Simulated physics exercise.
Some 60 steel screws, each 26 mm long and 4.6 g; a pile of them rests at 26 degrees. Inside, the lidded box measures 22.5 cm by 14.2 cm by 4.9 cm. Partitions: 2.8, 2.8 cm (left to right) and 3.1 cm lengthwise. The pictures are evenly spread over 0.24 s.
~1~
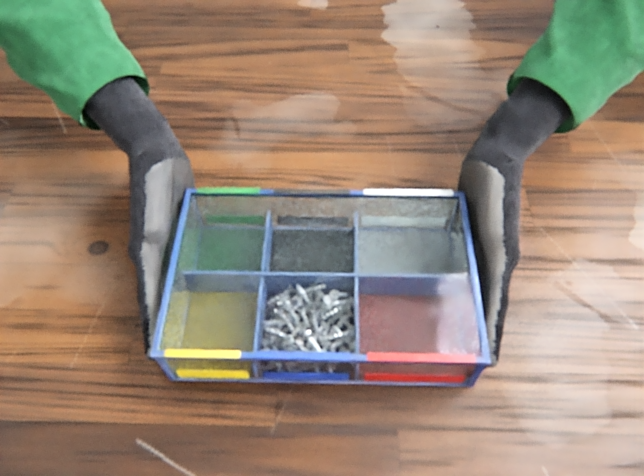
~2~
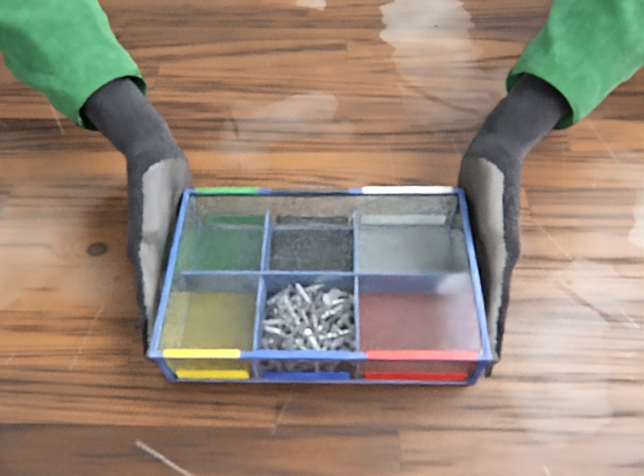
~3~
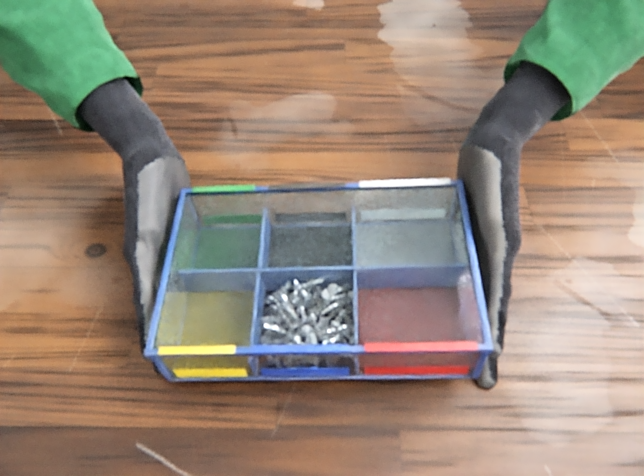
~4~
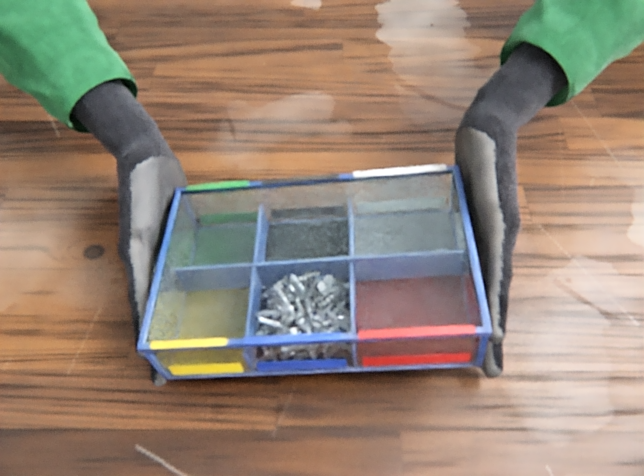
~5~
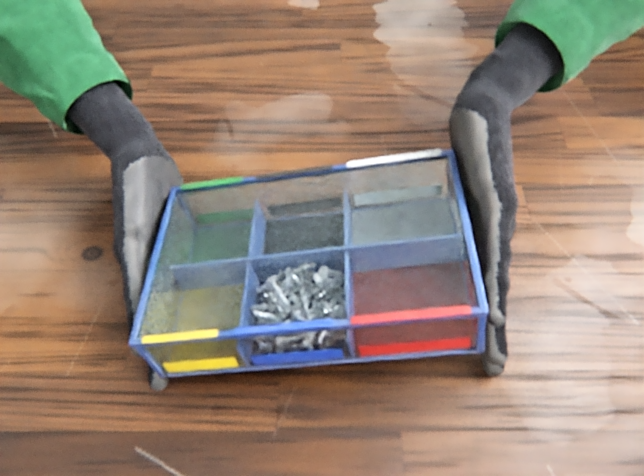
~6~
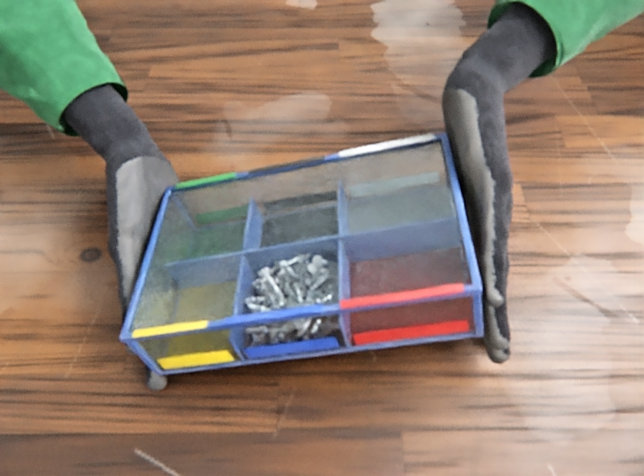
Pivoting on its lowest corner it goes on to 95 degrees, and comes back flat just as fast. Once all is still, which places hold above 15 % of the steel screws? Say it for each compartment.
Red compartment: Under; blue compartment: Over; green compartment: Over; yellow compartment: Over; white compartment: Under; black compartment: Under.
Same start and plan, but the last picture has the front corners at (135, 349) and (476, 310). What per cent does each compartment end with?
Red 0, blue 15, green 40, yellow 45, white 0, black 0.
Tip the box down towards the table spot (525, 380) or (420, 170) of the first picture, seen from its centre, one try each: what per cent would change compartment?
About 65 and 55 per cent.
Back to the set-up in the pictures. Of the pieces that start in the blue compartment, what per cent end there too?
About 30 per cent.
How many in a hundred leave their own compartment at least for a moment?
Some 65 per cent.
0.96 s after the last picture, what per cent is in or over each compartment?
Red 0; blue 80; green 10; yellow 10; white 0; black 0.
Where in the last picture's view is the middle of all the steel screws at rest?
Near (219, 300).
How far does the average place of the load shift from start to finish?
Some 7.0 cm.
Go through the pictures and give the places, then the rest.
In the first picture, box tilt 0 degrees, front corners at (158, 352) and (483, 358); blue 100 %.
In the second picture, box tilt 1 degrees, front corners at (157, 352) and (484, 355).
In the third picture, box tilt 3 degrees, front corners at (153, 350) and (485, 345), lowest corner left back.
In the fourth picture, box tilt 8 degrees, front corners at (145, 345) and (484, 328), lowest corner left back.
In the fifth picture, box tilt 12 degrees, front corners at (137, 340) and (480, 309), lowest corner left back.
In the sixth picture, box tilt 16 degrees, front corners at (128, 335) and (474, 287), lowest corner left back; blue 100 %.
Then, 0.96 s after the last picture, tilt 95 degrees; blue 80 %, green 10 %, yellow 10 %.
Then, 1.60 s after the last picture, tilt 42 degrees; blue 40 %, green 35 %, yellow 25 %, black 5 %.
Then, 2.28 s after the last picture, tilt 0 degrees; blue 35 %, green 35 %, yellow 30 %, black 5 %.
In the end, red 0 %, blue 35 %, green 35 %, yellow 30 %, white 0 %, black 5 %.
